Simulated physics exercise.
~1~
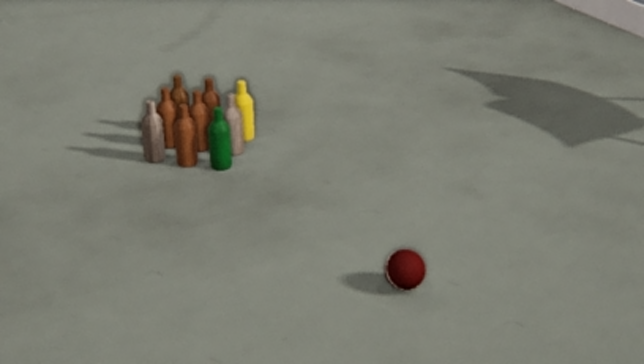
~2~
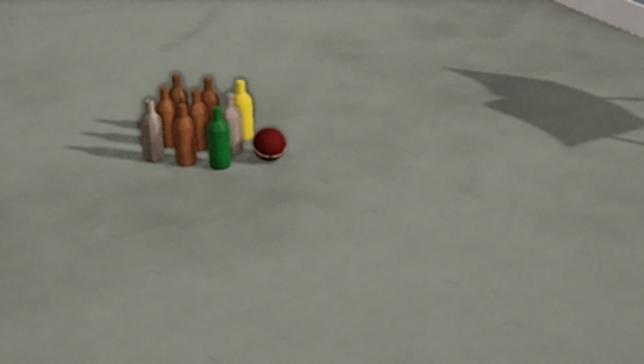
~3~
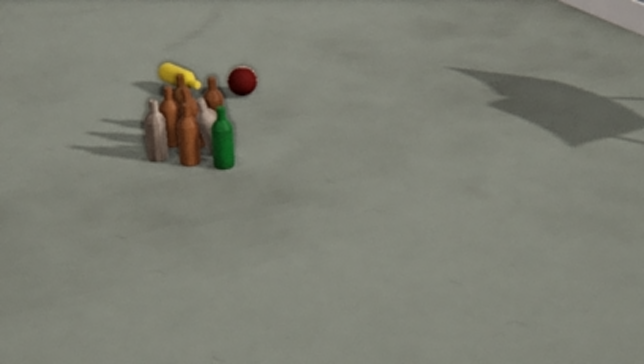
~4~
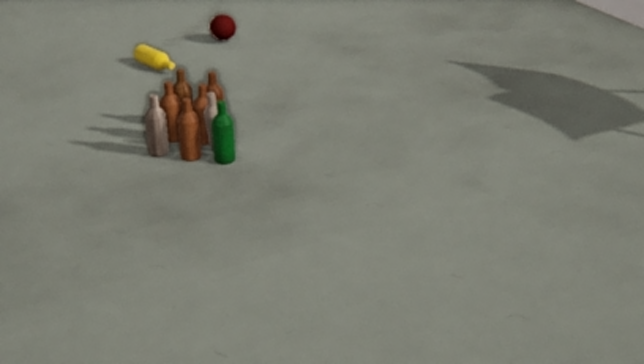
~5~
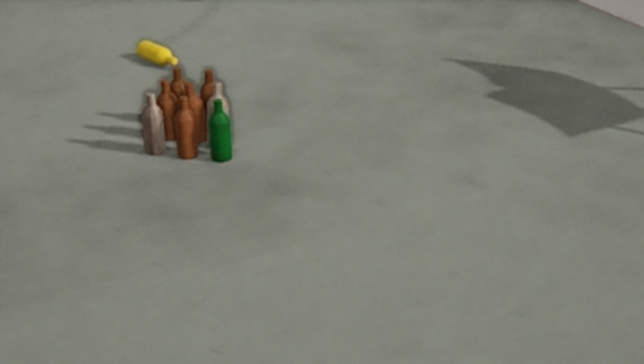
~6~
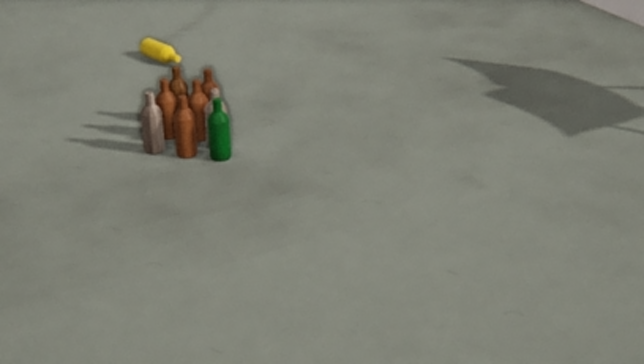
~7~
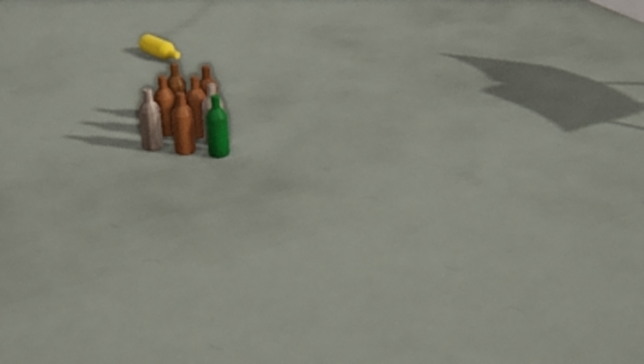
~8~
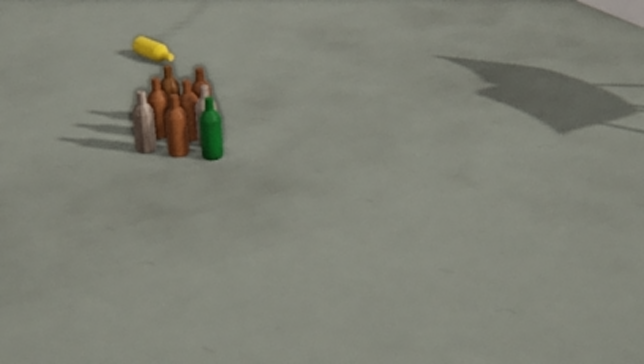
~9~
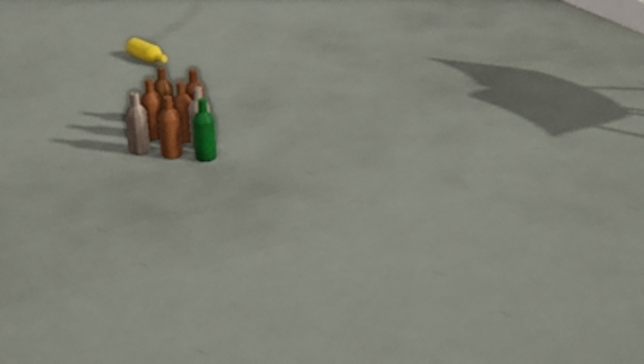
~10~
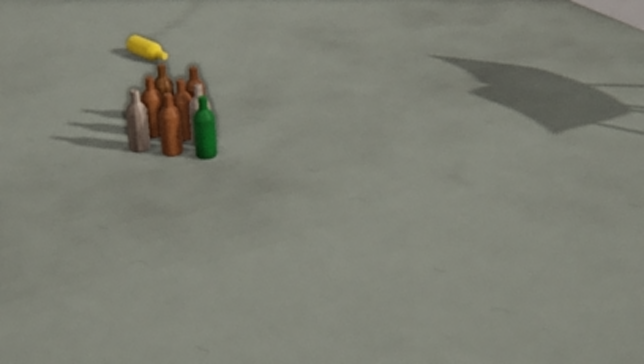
On a mottled grey floor, seen from above at an angle by a slightly swaying camera, a tight cluster of bottle-shaped skittles stands at the upper left. Most are brown, with a green one at the front right, a yellow one at the back right and a few paler ones, while a jagged shadow lies at the right. A dark red ball rolls from the lower middle up and left to the cluster's right side. The yellow skittle topples and slides behind the group as the ball rolls away past the top edge. The yellow skittle ends lying flat, the others still upright.
